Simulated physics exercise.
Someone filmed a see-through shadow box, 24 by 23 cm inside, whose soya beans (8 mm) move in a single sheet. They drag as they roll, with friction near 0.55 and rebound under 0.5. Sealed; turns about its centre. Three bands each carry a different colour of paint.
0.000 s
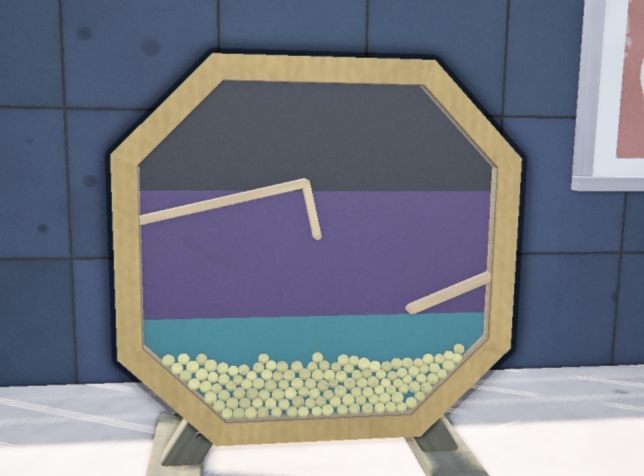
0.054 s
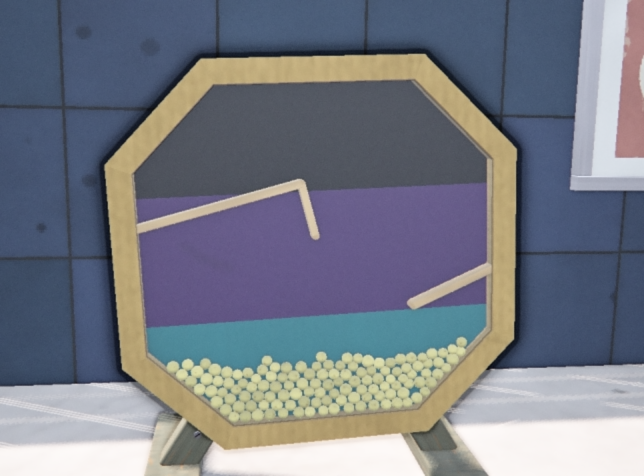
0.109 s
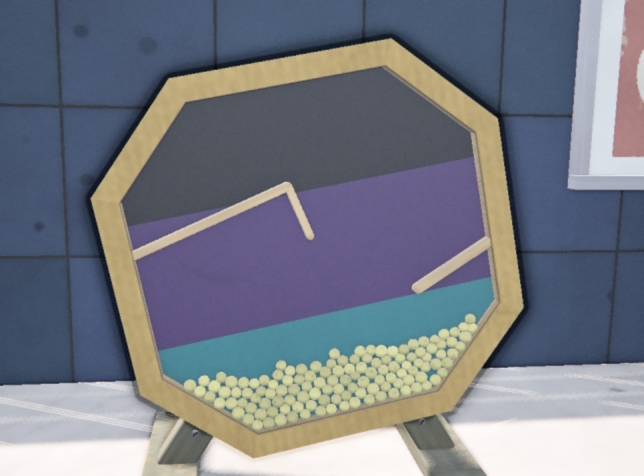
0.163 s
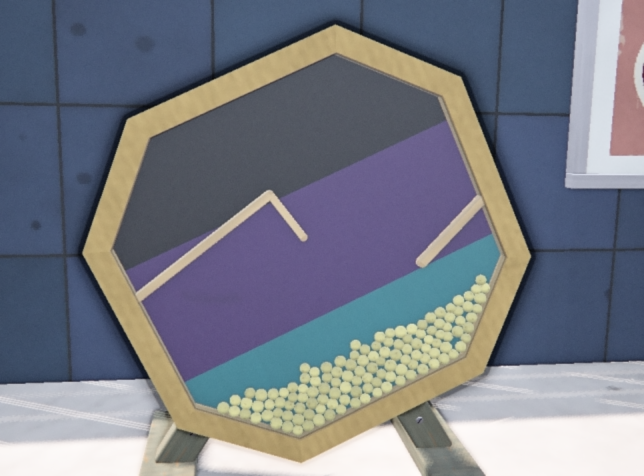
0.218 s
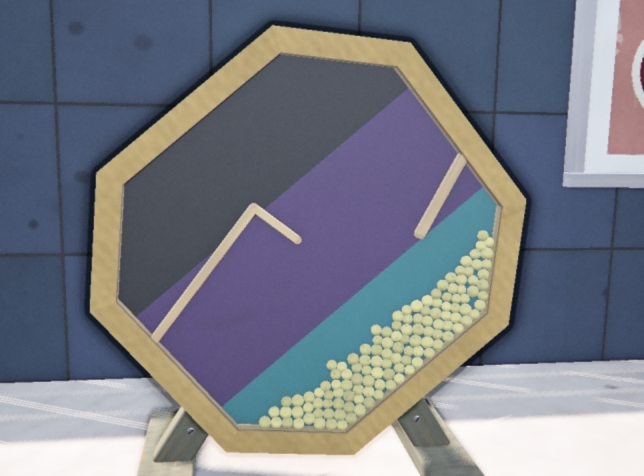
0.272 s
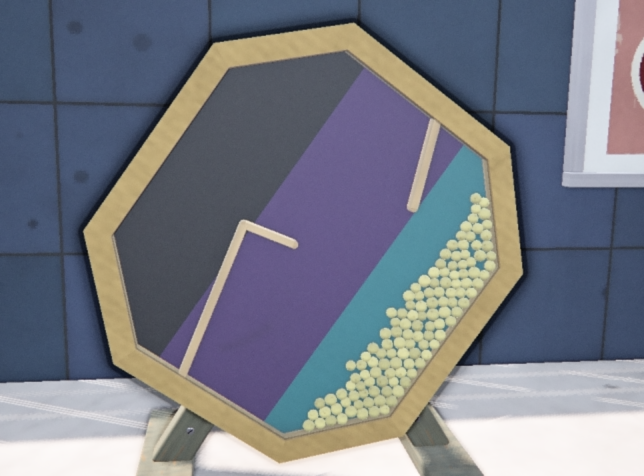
The video shows an octagonal, clear-fronted box with black, purple and turquoise bands turning anticlockwise on a stand, while the pale beans inside shift from lying along the bottom to forming a steep slope against the lower right side.
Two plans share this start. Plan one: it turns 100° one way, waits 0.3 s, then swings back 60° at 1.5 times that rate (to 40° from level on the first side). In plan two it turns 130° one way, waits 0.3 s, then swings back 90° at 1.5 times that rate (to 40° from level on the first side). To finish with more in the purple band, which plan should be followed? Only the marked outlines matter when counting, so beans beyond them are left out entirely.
The former.
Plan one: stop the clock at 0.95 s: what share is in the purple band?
Around 55 percent.
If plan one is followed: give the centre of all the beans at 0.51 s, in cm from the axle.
About 7 cm right and 6 cm below.
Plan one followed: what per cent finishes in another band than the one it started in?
Roughly 50 per cent.
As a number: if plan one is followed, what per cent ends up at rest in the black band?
About 0 per cent.
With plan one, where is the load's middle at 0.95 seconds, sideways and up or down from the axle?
Offset: Approx. 1 cm right, 9 cm below.
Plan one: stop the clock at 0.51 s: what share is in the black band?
The share there is close to 0 per cent.
Plan one. 0.51 s, it stands 100° anticlockwise; the beans' middle is 7 cm right of and 6 cm below the centre; purple 35 %, turquoise 65 %.
After 0.95 s, it stands 71° anticlockwise; the beans' middle is 1 cm right of and 9 cm below the centre; purple 55 %, turquoise 45 %.
After 1.10 s, it stands 40° anticlockwise; the beans' middle is 4 cm left of and 8 cm below the centre; purple 55 %, turquoise 45 %.
At rest by 2.3 s, it stands 40° anticlockwise; purple 50 %, turquoise 50 %, black 0 %.
Plan two would end with purple 40 %, turquoise 60 %, black 0 %.
